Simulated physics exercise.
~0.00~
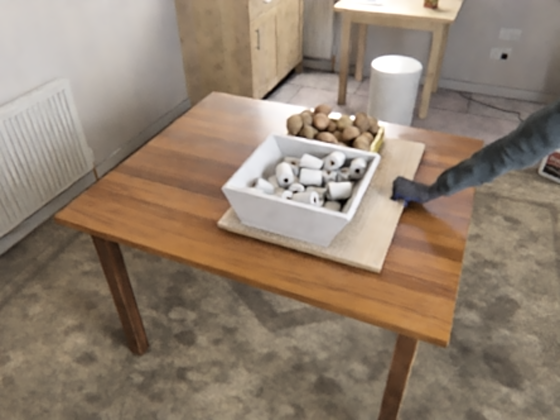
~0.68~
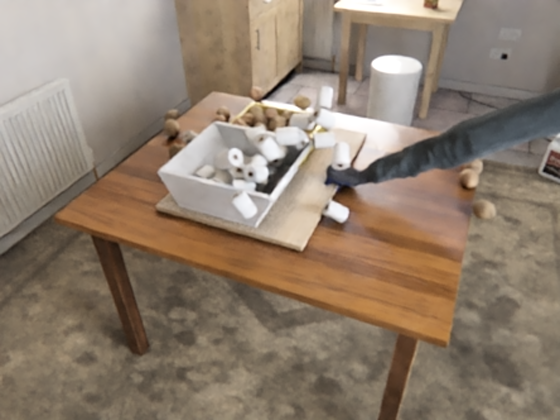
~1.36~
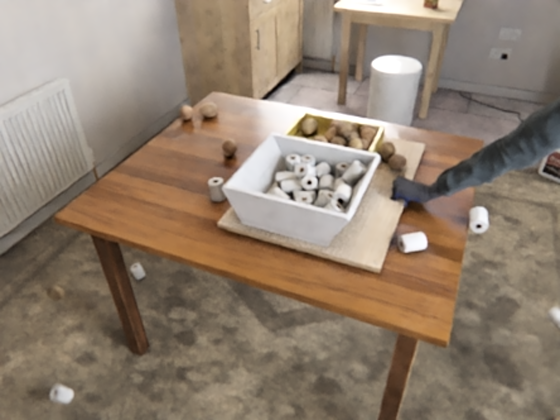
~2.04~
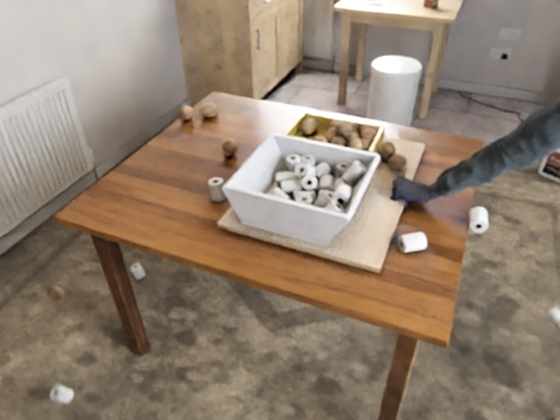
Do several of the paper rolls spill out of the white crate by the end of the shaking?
Yes, several paper rolls leave the white crate and end up on the table and the floor, though many stay inside.
